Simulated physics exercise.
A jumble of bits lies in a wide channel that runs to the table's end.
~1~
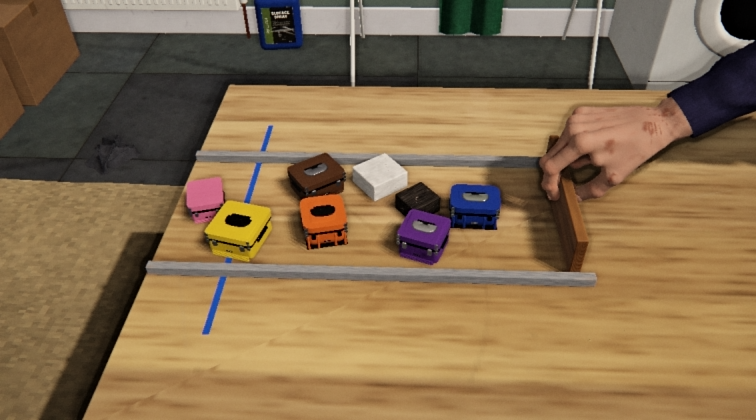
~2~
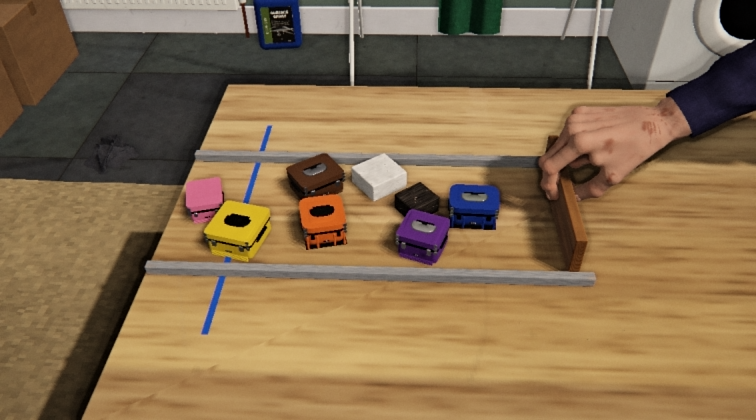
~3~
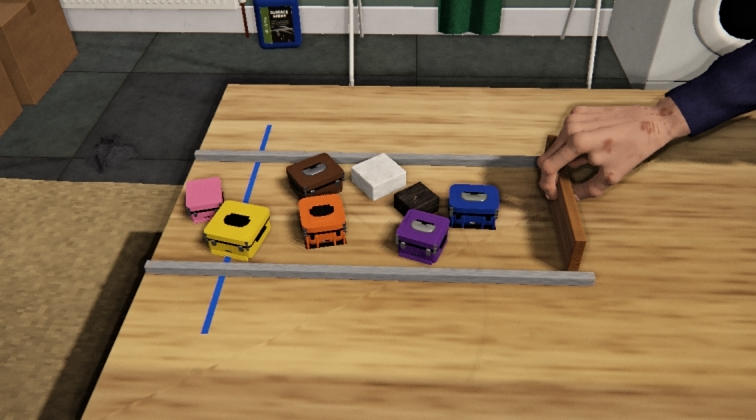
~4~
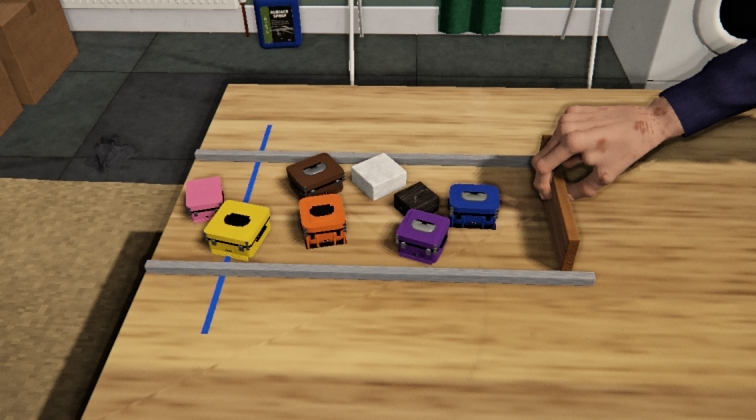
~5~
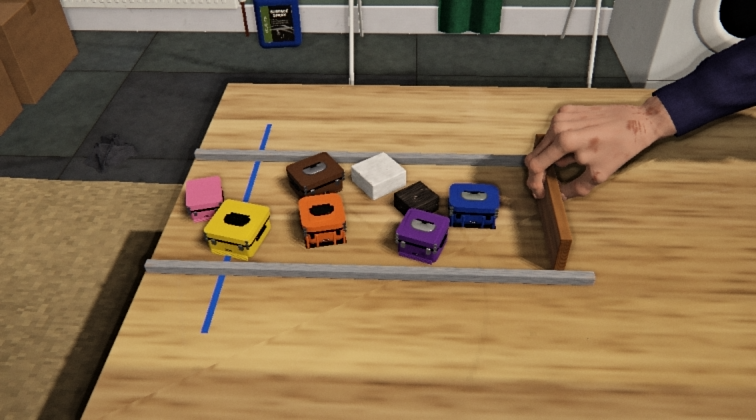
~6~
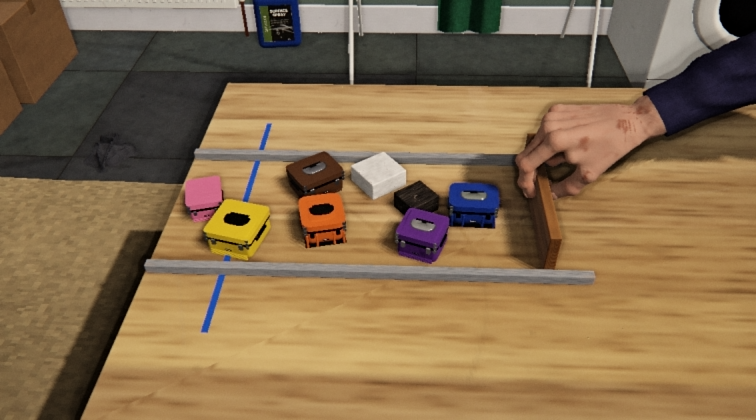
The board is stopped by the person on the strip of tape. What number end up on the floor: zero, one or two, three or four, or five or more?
There will be one or two losses over the edge.
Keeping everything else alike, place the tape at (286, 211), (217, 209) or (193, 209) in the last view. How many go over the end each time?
It would be 0, 5 and 5.
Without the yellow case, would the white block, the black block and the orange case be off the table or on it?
The white block? It does not drop. The black block? It does not drop. The orange case? It does not drop.
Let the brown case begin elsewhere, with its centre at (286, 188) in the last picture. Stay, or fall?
It goes over.
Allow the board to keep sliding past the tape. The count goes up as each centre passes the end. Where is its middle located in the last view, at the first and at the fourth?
At the first moment about (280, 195), at the next about (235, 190).
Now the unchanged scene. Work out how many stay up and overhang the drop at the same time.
Expected count: 3.
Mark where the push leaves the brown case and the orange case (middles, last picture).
The brown case at (191, 164), the orange case at (168, 226).
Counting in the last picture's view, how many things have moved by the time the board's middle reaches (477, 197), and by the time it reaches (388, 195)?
Answer - first 2, then 6.
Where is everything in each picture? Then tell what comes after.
The first picture shows pink case (207, 201); yellow case (240, 231); brown case (317, 180); board (563, 201); tape (244, 211).
The second picture shows yellow case (240, 230); white block (379, 177).
The third picture shows brown case (316, 180); board (561, 200).
The fourth picture shows pink case (206, 200); blue case (473, 207).
The fifth picture shows yellow case (239, 229); black block (417, 201).
The sixth picture shows pink case (206, 200); yellow case (239, 229); brown case (315, 178); board (540, 198); tape (243, 209).
Early on, none off yet; pink case at rest near (206, 200); yellow case at rest near (239, 229); brown case at rest near (315, 178).
A while later, none off yet; pink case at rest near (206, 200); yellow case travelled about its own width near (205, 232); brown case travelled about its own width near (274, 165).
Finally, the number that fall off is one or two; lost, yellow case and pink case.
